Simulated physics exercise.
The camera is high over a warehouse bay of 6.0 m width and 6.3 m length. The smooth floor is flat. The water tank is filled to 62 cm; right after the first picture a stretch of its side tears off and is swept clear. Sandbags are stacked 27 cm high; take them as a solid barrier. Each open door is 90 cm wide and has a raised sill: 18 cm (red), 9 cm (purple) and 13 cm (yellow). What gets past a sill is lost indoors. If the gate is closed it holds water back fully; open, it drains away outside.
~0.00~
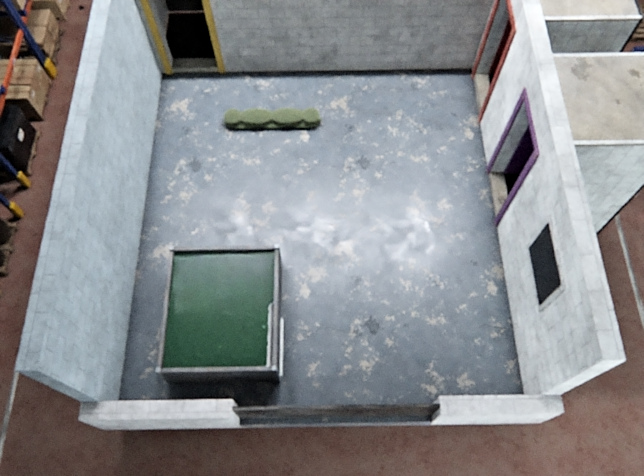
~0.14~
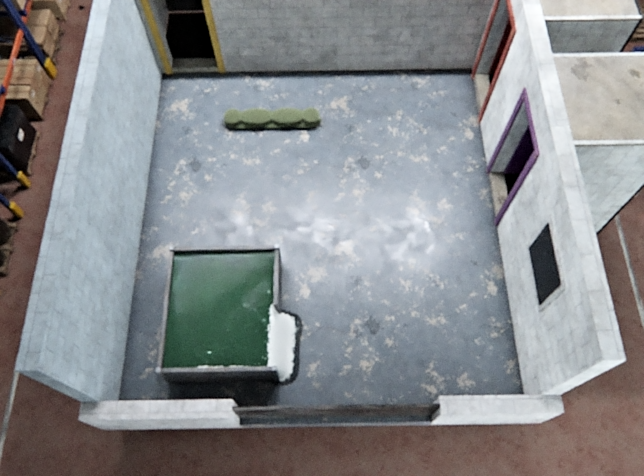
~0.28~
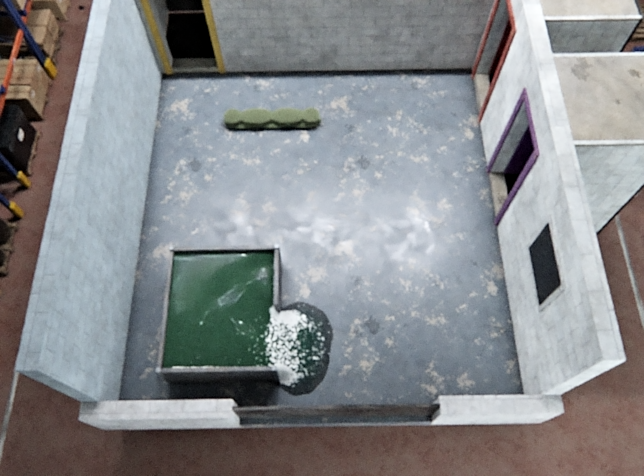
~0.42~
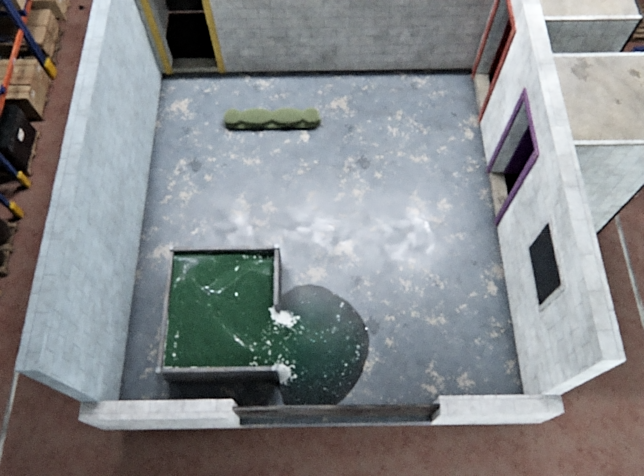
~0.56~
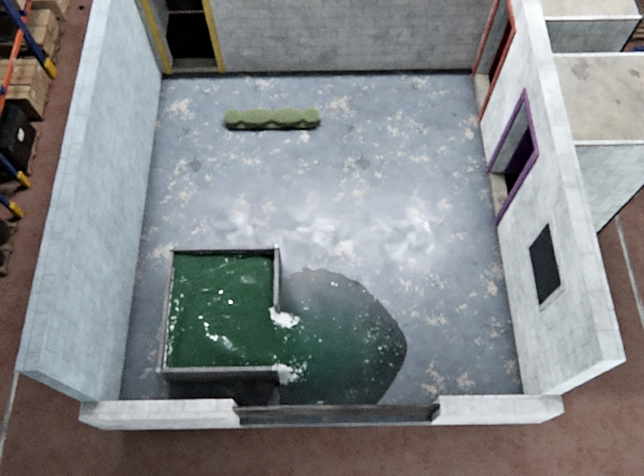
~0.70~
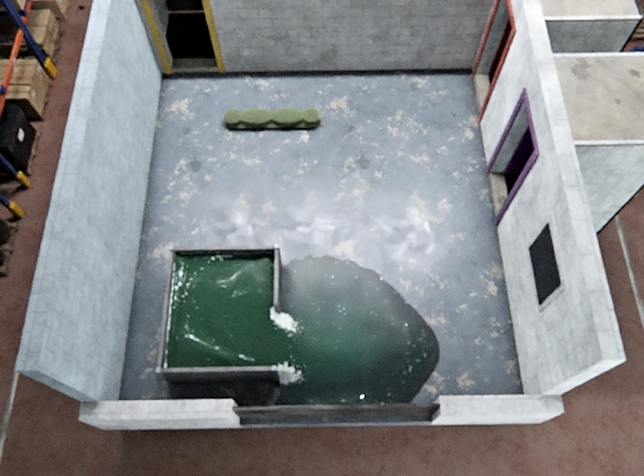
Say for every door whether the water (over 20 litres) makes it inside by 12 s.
Door by door: At the red door it does not reach the limit; at the purple door it does not reach the limit; at the yellow door it does not reach the limit.
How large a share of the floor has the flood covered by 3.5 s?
Near 35 per cent is wet.
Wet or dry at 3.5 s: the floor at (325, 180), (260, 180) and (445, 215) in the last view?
In that order: Dry, not reached, under water.
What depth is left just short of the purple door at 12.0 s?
About 3.5 cm.
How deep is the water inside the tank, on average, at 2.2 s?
About 31 cm.
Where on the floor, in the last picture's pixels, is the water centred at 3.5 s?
At about (368, 304).
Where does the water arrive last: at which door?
The yellow one.
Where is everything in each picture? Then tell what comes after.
Still water, 62 cm deep, in the water tank at (221, 307), in the first frame.
The front is at (291, 316), 0.5 m from the gap at (275, 343); 0.2 m2 of floor is under water; 62 cm left at the back of the water tank, in the second frame.
The front is at (321, 320), 0.8 m from the gap at (276, 344); 0.8 m2 of floor is under water; 62 cm left at the back of the water tank, in the third frame.
The front is at (360, 330), 1.3 m from the gap at (276, 345); 1.8 m2 of floor is under water; 60 cm left at the back of the water tank, in the fourth frame.
The front is at (400, 352), 1.9 m from the gap at (276, 344); 3.0 m2 of floor is under water; 54 cm left at the back of the water tank, in the fifth frame.
Water pours out at (276, 344) and has run 2.4 m, to (433, 360); deepest outside 36 cm, 53 cm at the water tank's back, in the sixth frame.
After 1.4 s water covers 25 % of the floor and is deepest (36 cm) near (523, 403); red door not reached, purple door not reached, yellow door not reached.
After 2.2 s water covers 30 % of the floor and is deepest (37 cm) near (507, 379); red door not reached, purple door 4 cm at the sill, 0 L in, yellow door not reached.
After 3.5 s water covers 35 % of the floor and is deepest (22 cm) near (523, 403); red door 3 cm at the sill, 0 L in, purple door 10 cm at the sill, 1 L in, yellow door not reached.
After 7.0 s water covers 75 % of the floor and is deepest (13 cm) near (447, 108); red door 10 cm at the sill, 0 L in, purple door 6 cm at the sill, 2 L in, yellow door 2 cm at the sill, 0 L in.
After 12.0 s water covers 95 % of the floor and is deepest (10 cm) near (161, 89); red door 7 cm at the sill, 0 L in, purple door 4 cm at the sill, 2 L in, yellow door 10 cm at the sill, 0 L in.
